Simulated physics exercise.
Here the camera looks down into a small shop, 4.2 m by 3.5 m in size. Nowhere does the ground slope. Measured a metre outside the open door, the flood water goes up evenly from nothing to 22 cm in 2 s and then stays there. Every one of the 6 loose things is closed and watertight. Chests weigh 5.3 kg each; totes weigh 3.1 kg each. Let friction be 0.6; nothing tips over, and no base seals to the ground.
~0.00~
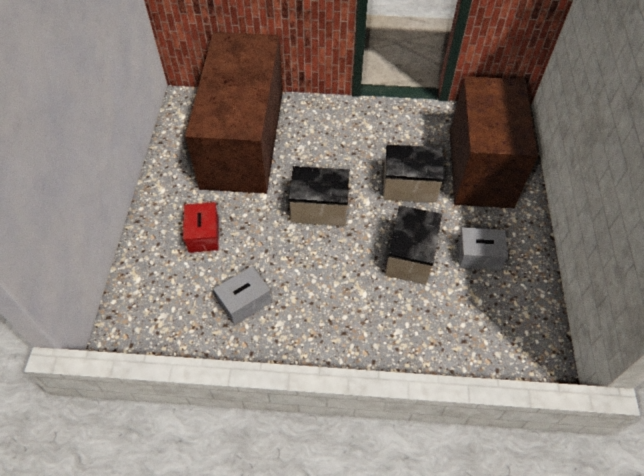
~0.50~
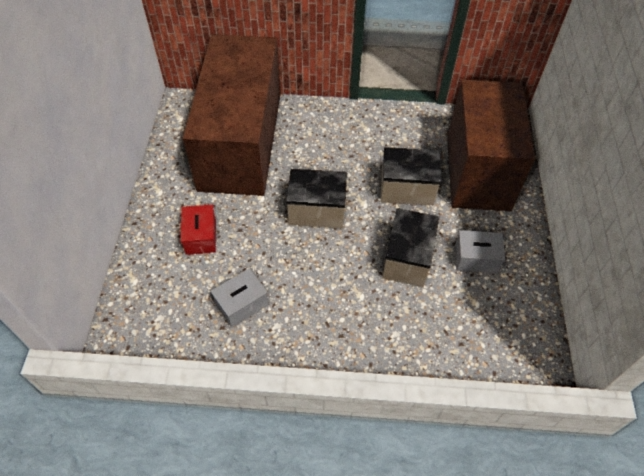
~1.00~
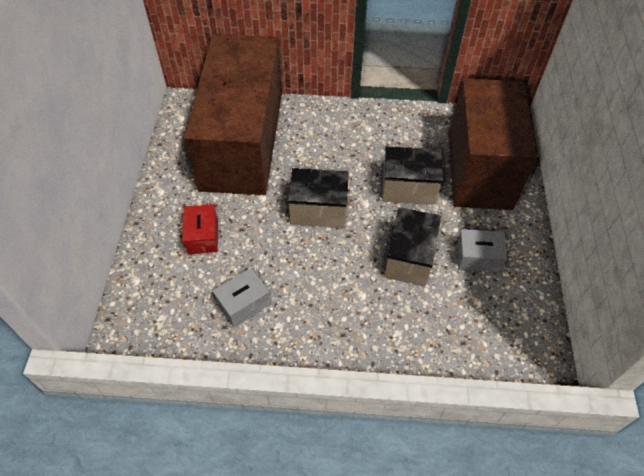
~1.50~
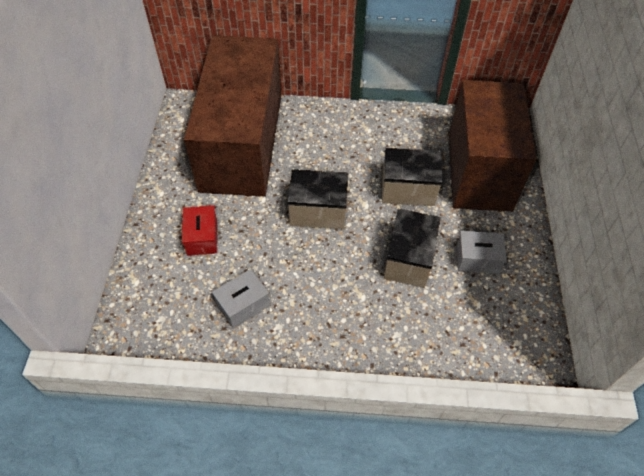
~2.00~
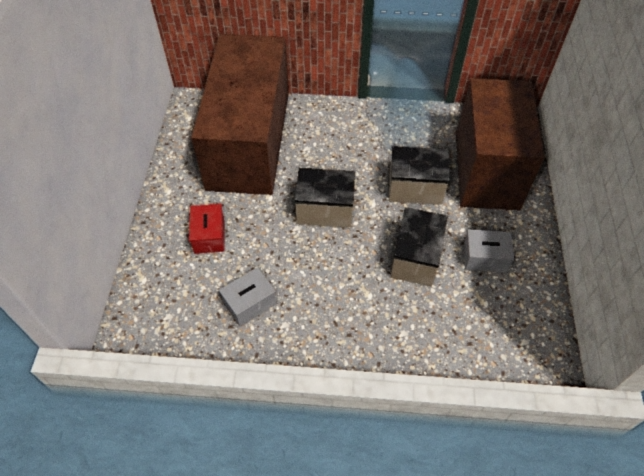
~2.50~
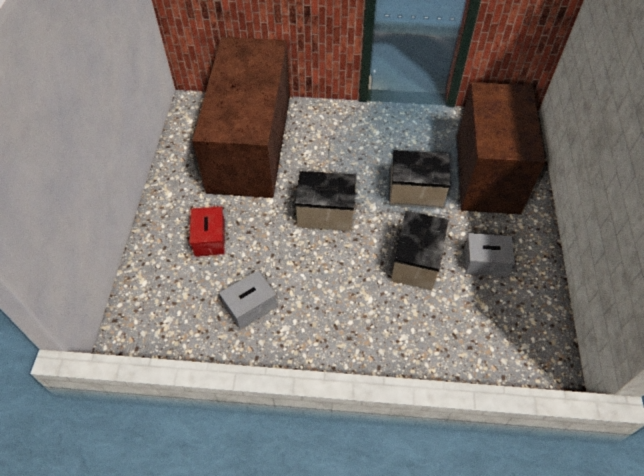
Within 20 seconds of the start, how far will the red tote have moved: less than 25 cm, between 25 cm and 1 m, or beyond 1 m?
My guess: It's a bit away from its start.
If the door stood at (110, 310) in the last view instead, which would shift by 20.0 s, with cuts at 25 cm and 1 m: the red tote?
The red tote covers a long distance.
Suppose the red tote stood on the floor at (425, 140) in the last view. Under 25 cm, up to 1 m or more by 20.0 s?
I'd say it goes a long distance.
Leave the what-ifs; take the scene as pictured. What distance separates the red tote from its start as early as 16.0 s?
120 cm or so by then.
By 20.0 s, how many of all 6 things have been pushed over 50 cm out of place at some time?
By my tally, 6.
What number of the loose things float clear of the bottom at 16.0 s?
Of them, 6.
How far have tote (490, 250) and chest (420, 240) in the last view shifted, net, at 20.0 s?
They've ended up 100 cm and 200 cm away, in that order.
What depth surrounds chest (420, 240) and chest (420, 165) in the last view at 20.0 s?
First about 16 cm, second about 16 cm.
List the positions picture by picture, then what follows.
The red tote at (200, 220), on the bottom; water covers 0.0 m2; 0 of 6 have shifted, in the first picture.
The red tote at (197, 222) rests on the ground; water covers 0.0 m2; 0 of 6 have shifted, in the second picture.
The red tote at (199, 222) rests on the ground; water covers 0.0 m2; 0 of 6 have shifted, in the third picture.
The red tote at (198, 223) rests on the ground; 0.0 m2 under water; 0 of 6 have shifted, in the fourth picture.
The red tote at (205, 221) rests on the ground; 0.6 m2 under water; 0 of 6 have shifted, in the fifth picture.
The red tote at (206, 224), on the bottom; 1.9 m2 under water; 0 of 6 have shifted, in the sixth picture.
After 4.0 s the red tote is near (206, 224), 0.0 m from its start, aground; 3 afloat.
After 9.0 s the red tote is near (259, 196), 0.6 m from its start, afloat; 6 afloat.
After 16.0 s the red tote is near (287, 293), 1.1 m from its start, afloat; 6 afloat.
After 20.0 s the red tote is near (216, 273), 0.6 m from its start, afloat; 6 afloat.
